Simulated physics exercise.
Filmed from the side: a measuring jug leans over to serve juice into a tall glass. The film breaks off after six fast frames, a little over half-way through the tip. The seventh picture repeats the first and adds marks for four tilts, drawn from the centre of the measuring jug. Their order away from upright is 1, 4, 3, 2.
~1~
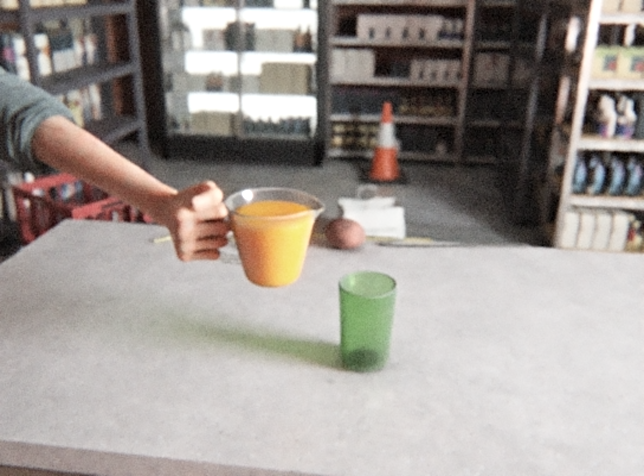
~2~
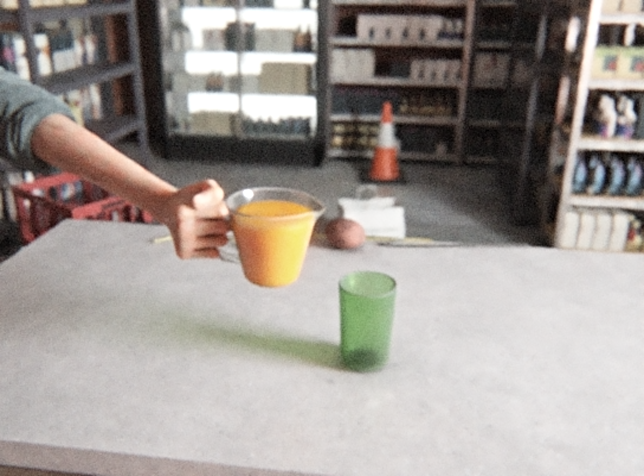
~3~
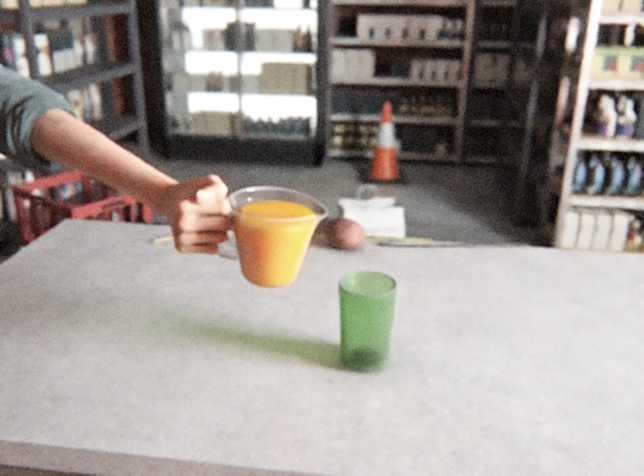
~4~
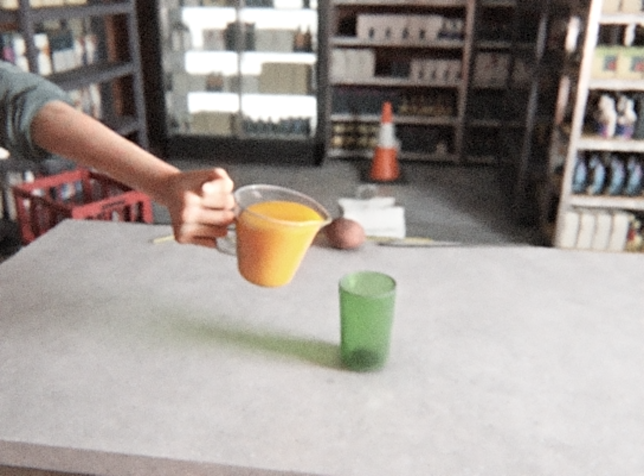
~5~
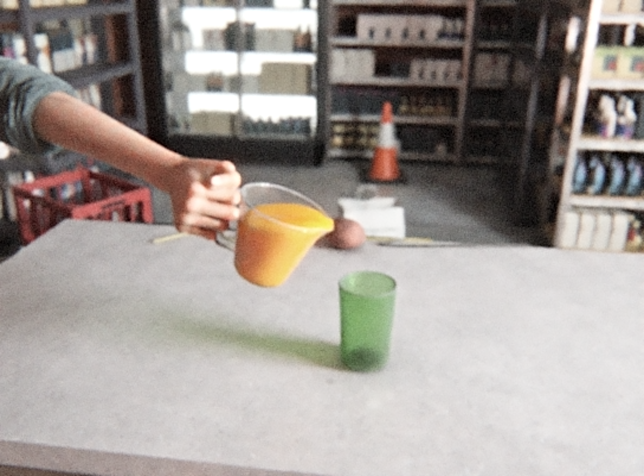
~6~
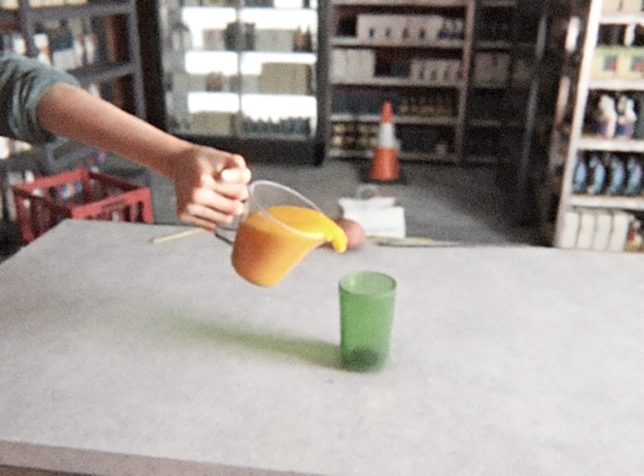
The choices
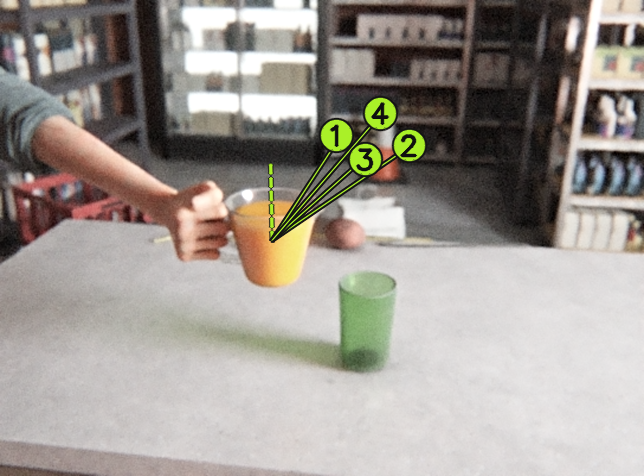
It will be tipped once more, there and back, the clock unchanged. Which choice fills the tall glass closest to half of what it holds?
Go for 3.
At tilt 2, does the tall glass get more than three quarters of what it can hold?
No.
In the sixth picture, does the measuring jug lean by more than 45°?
No, it does not.
On the marked copy, 1 at (330, 151); 2 at (396, 155); 3 at (351, 169); 4 at (370, 126).
With 1, the tall glass ends with about 25 % of what it can hold.
With 2, the tall glass ends with about 63 % of what it can hold.
With 3, the tall glass ends with about 51 % of what it can hold.
With 4, the tall glass ends with about 37 % of what it can hold.
